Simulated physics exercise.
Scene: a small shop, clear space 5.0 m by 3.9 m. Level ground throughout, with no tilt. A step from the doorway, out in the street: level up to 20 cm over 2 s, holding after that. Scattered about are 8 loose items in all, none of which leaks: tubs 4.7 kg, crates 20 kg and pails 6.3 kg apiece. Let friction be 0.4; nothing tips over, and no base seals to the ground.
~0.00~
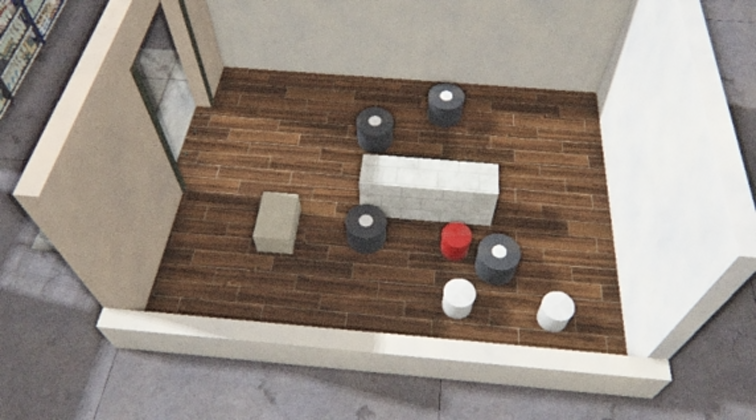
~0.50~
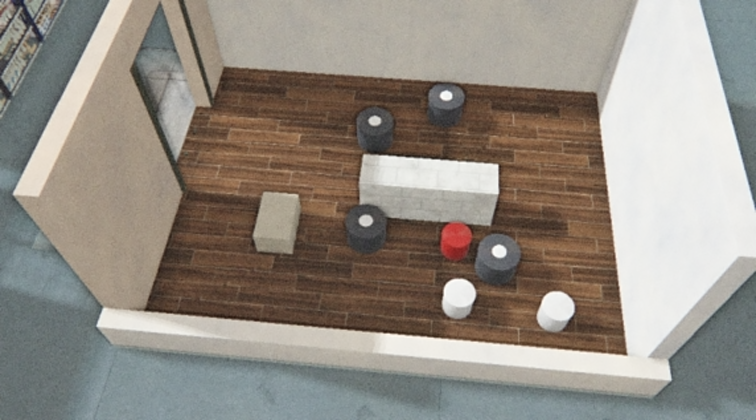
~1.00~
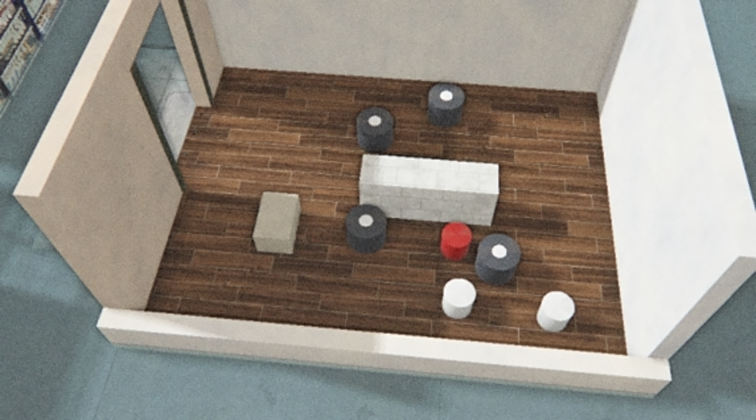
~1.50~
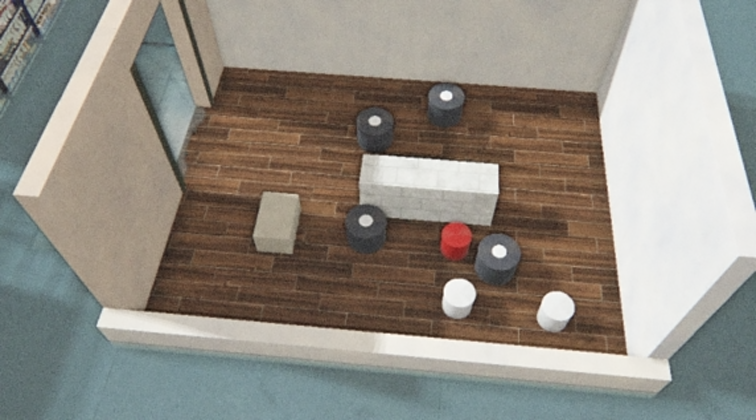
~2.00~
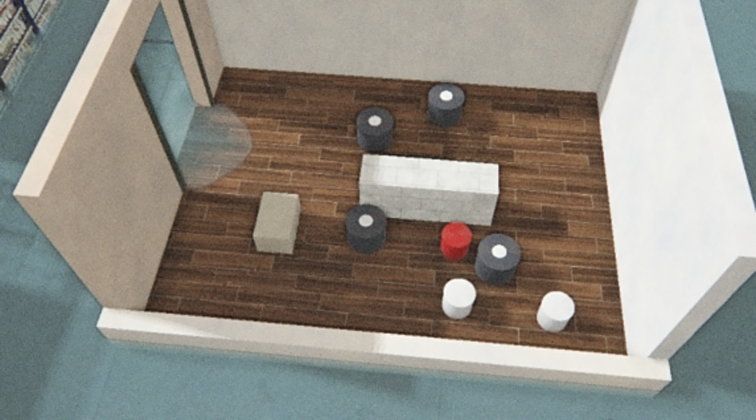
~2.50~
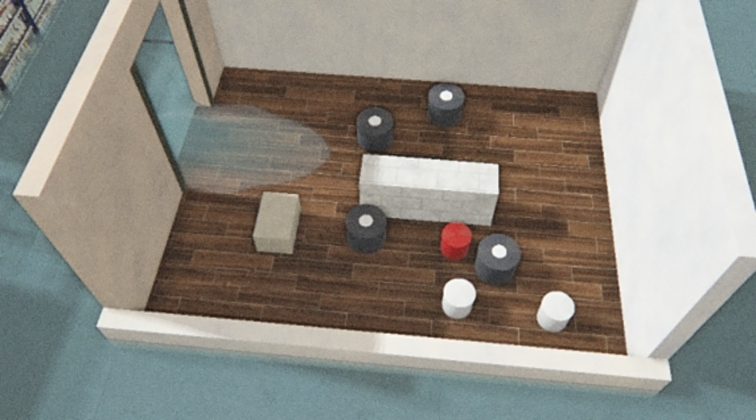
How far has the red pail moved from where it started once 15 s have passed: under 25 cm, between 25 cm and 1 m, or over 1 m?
I expect it goes a modest distance.
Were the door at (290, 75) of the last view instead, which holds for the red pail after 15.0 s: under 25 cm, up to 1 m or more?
In that case the red pail would have gone a great distance.
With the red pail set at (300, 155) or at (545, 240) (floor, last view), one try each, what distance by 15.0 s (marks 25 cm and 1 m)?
In that order: It goes a long way; it goes a long way.
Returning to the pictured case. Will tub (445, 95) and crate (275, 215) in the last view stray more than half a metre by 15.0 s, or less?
In that order: Beyond and within.
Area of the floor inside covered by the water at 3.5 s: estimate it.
I'd put it close to 6.5 m2.
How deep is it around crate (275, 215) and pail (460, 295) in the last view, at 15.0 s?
First about 10 cm, second about 10 cm.
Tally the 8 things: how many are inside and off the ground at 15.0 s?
Count: 8.
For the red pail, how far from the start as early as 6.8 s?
Around 0 cm from the start by that time.
After 3.5 s the red pail is near (457, 235), 0.0 m from its start, aground; 0 afloat.
After 6.8 s the red pail is near (457, 235), 0.0 m from its start, aground; 2 afloat.
After 11.0 s the red pail is near (459, 221), 0.2 m from its start, afloat; 7 afloat.
After 15.0 s the red pail is near (516, 251), 0.7 m from its start, afloat; 8 afloat.
